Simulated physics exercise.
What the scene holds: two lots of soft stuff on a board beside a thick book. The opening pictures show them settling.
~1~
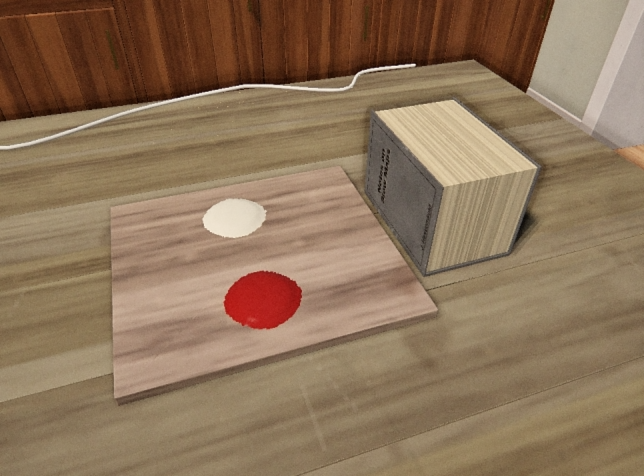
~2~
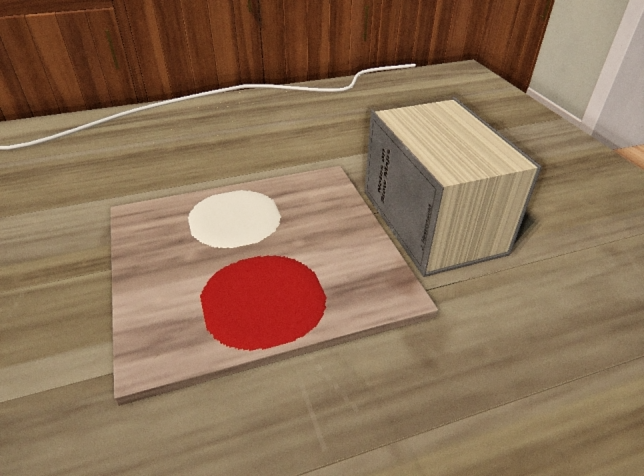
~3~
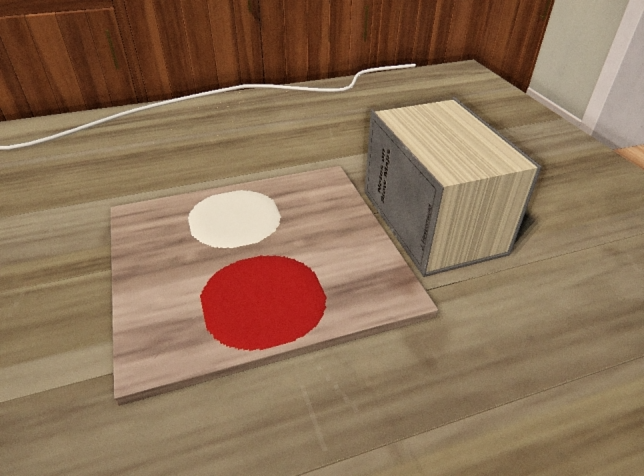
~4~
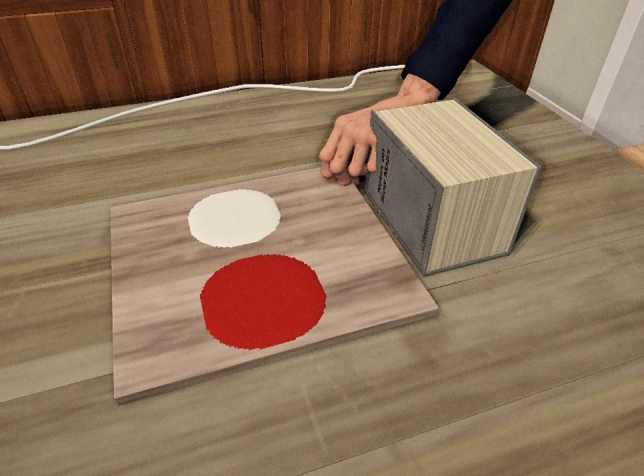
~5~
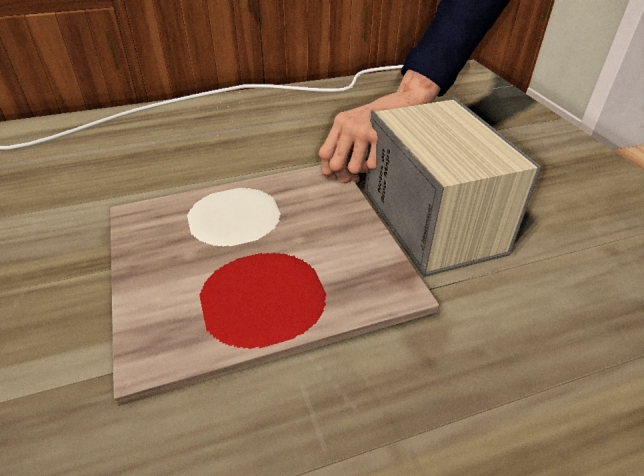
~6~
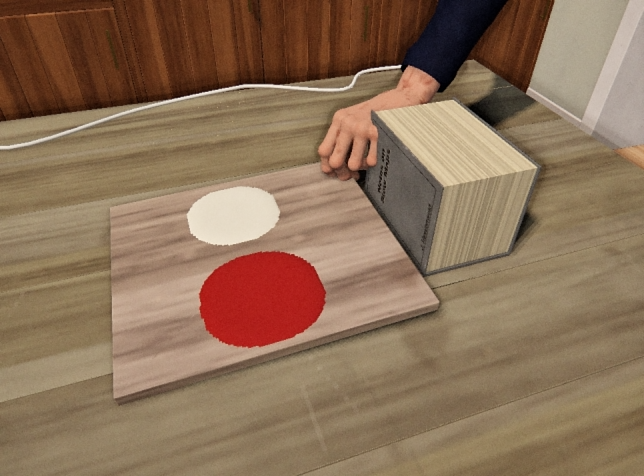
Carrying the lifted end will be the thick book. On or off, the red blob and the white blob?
Take the red blob first: It goes over; then the white blob goes over.
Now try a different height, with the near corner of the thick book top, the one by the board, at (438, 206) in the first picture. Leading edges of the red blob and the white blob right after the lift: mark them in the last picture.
At (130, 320), then at (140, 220).
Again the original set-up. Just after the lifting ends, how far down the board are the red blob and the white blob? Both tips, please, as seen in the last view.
First at (109, 334), then at (125, 230).
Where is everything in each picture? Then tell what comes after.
The board lies flat; red blob (263, 295) a low mound; white blob (234, 214) a low mound; thick book (480, 225), in the first frame.
They settle; red blob (263, 297) spread thin; white blob (235, 216) spread thin, in the second frame.
At rest; red blob (263, 297) spread thin; white blob (235, 216) spread thin, in the third frame.
A hand takes the end; red blob (262, 296) spread thin; white blob (235, 215) spread thin, in the fourth frame.
The end is rising; red blob (262, 295) spread thin; white blob (234, 214) spread thin, in the fifth frame.
The board slopes by about 2°; red blob (262, 294) spread thin; white blob (233, 213) spread thin; thick book (480, 225), in the sixth frame.
Soon after, slope about 26°; the red blob has crept down a long way; the white blob has crept down a long way.
Later, the red blob is dripping off the low end; the white blob is dripping off the low end.
In the end, slope about 26°; the red blob is dripping off the low end; the white blob is dripping off the low end.
